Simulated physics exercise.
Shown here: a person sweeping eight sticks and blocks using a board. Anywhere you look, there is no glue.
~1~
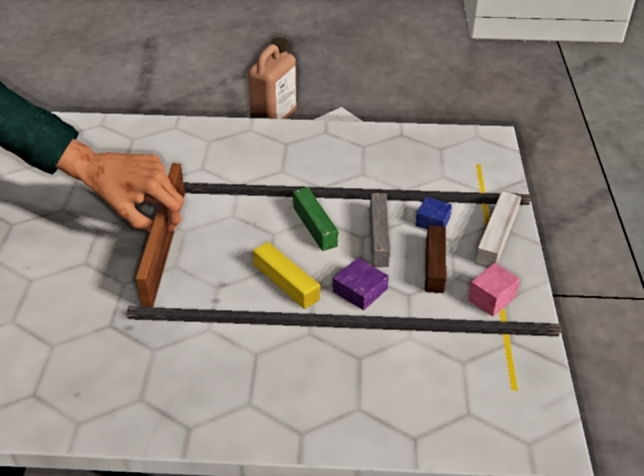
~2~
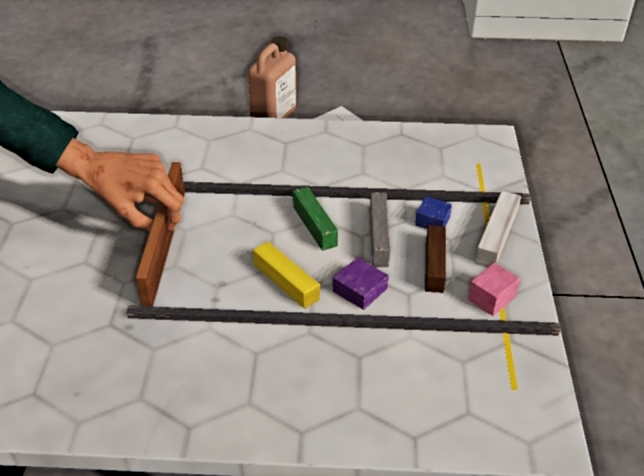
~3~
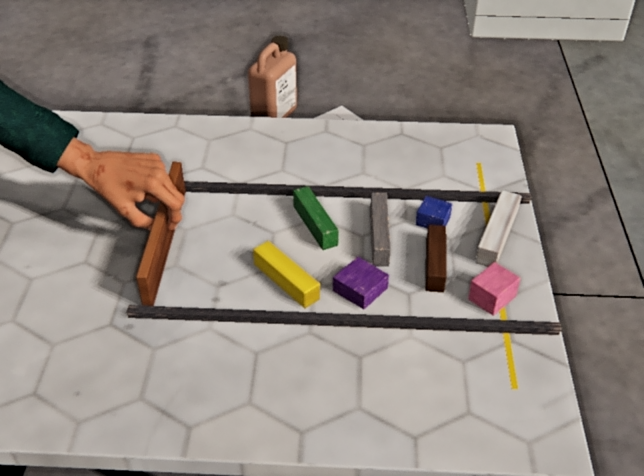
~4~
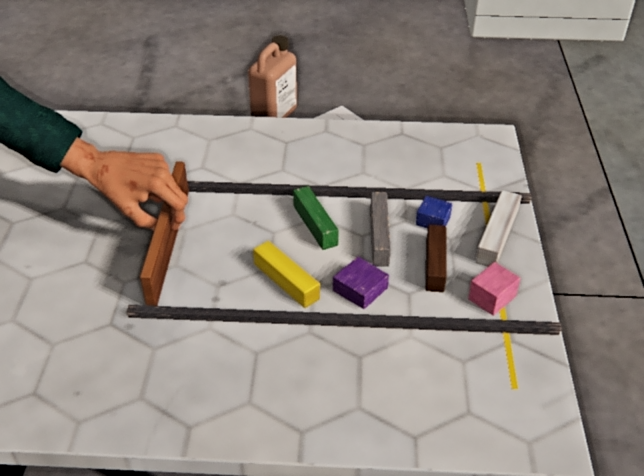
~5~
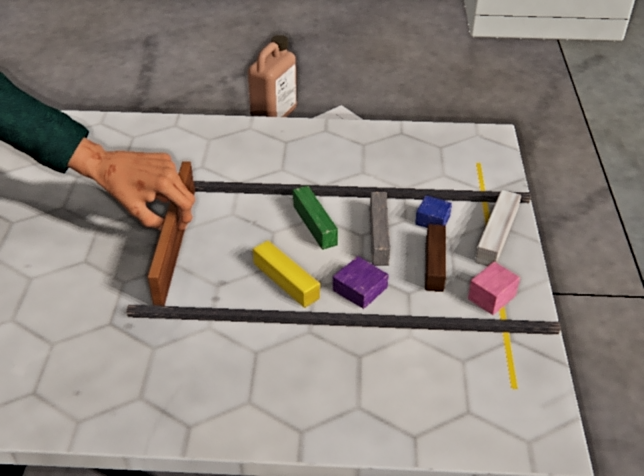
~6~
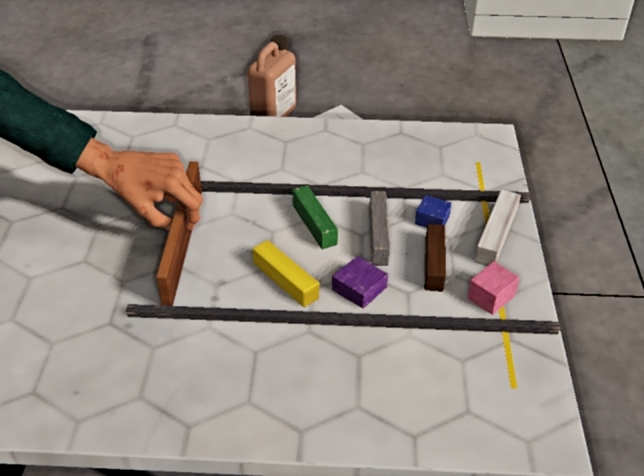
A hand slides a wooden board slightly right between two dark rails, toward colourful blocks.
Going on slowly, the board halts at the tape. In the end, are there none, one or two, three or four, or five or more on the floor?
There are three or four on the floor.
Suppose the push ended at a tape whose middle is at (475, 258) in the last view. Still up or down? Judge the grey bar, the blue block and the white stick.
One by one: The grey bar holds its spot, the blue block holds its spot, the white stick topples.
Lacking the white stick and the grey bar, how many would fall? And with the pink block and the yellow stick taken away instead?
Try 1: 1; try 2: 1.
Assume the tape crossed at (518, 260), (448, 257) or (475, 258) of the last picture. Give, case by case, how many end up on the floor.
Try by try, 5, 0 and 2.
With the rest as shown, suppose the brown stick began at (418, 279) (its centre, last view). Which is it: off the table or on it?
Then it comes down.
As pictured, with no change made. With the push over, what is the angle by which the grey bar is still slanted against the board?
Somewhere near 0 degrees, I'd say.
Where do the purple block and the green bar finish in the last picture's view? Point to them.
Purple block: About (541, 283); green bar: About (499, 224).
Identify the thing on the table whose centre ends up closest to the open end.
It's the blue block that is foremost.
Soon after, none off yet; white stick at rest near (498, 228); pink block at rest near (493, 288); blue block at rest near (433, 213).
After that, none off yet; white stick at rest near (498, 228); pink block at rest near (495, 289); blue block displaced a little near (448, 212).
In the end, the number that fall off is three or four; gone, brown stick, pink block and white stick.
